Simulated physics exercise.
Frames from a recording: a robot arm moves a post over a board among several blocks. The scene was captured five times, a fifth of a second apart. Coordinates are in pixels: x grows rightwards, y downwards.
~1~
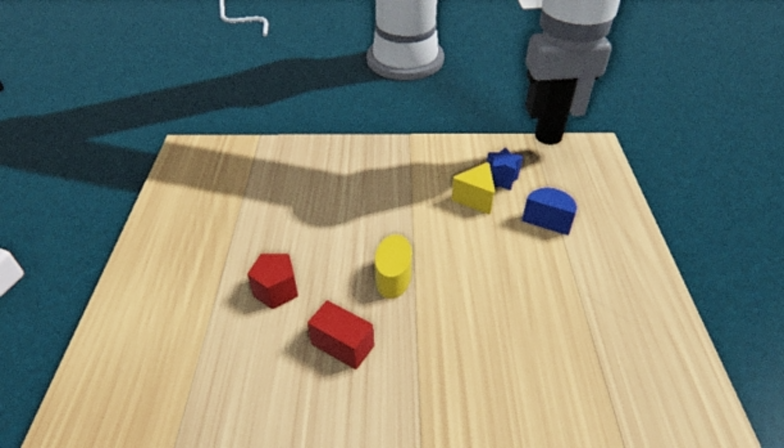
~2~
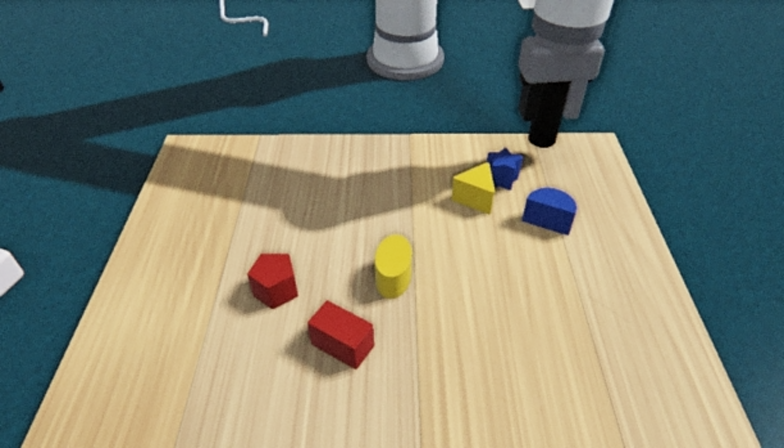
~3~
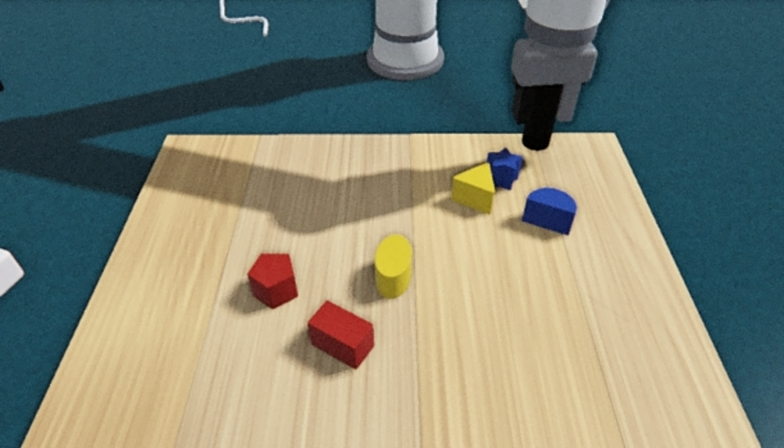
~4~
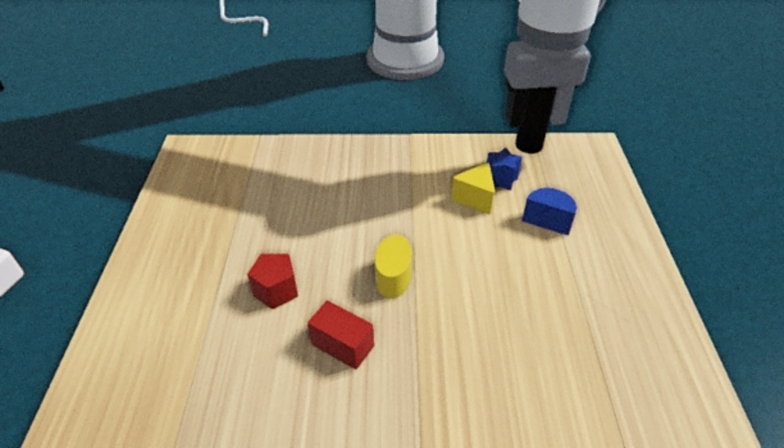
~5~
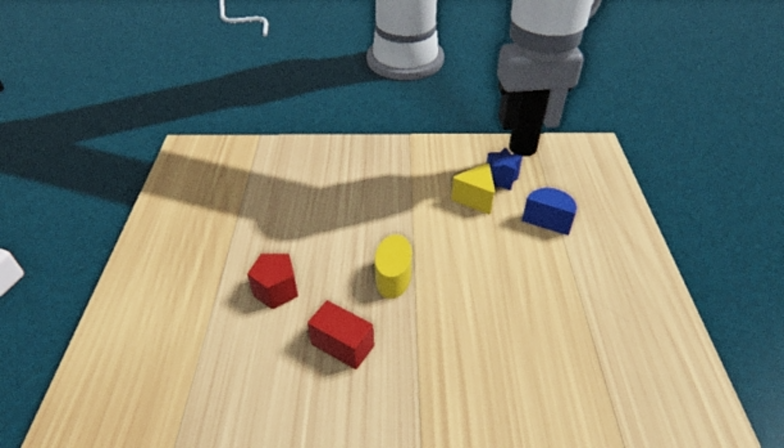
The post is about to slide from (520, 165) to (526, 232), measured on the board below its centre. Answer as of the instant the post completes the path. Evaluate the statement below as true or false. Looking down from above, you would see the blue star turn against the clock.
False.
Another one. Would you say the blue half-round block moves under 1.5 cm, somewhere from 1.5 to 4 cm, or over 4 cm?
I'd go with 1.5 to 4 cm for this block.
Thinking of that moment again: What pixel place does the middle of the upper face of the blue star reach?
I think it will end close to (499, 170).
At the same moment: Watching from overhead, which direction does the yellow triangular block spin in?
Looking down: Anticlockwise.
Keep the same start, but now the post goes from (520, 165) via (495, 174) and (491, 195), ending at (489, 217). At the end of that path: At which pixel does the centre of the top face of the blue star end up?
(472, 208)
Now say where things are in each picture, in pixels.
The first frame shows post's lower end at (548, 137); yellow triangular block at (478, 177); blue star at (505, 158); blue half-round block at (554, 198).
The second frame shows post at (542, 140); blocks still.
The third frame shows post at (535, 143); blocks still.
The fourth frame shows post at (529, 146); blocks still.
The fifth frame shows post at (523, 149); yellow triangular block at (478, 177); blue star at (505, 158); blue half-round block at (554, 198).
On the path given first. One third of the way, post at (525, 169); yellow triangular block at (473, 178), turned 15° anticlockwise; blue star at (500, 167), turned 35° clockwise.
Two thirds of the way, post at (528, 191); yellow triangular block at (472, 177), turned 20° anticlockwise; blue star at (499, 170), turned 65° clockwise; blue half-round block at (557, 203).
At the end, post at (530, 215); yellow triangular block at (472, 177), turned 20° anticlockwise; blue star at (499, 170), turned 65° clockwise; blue half-round block at (566, 217), turned 65° anticlockwise.
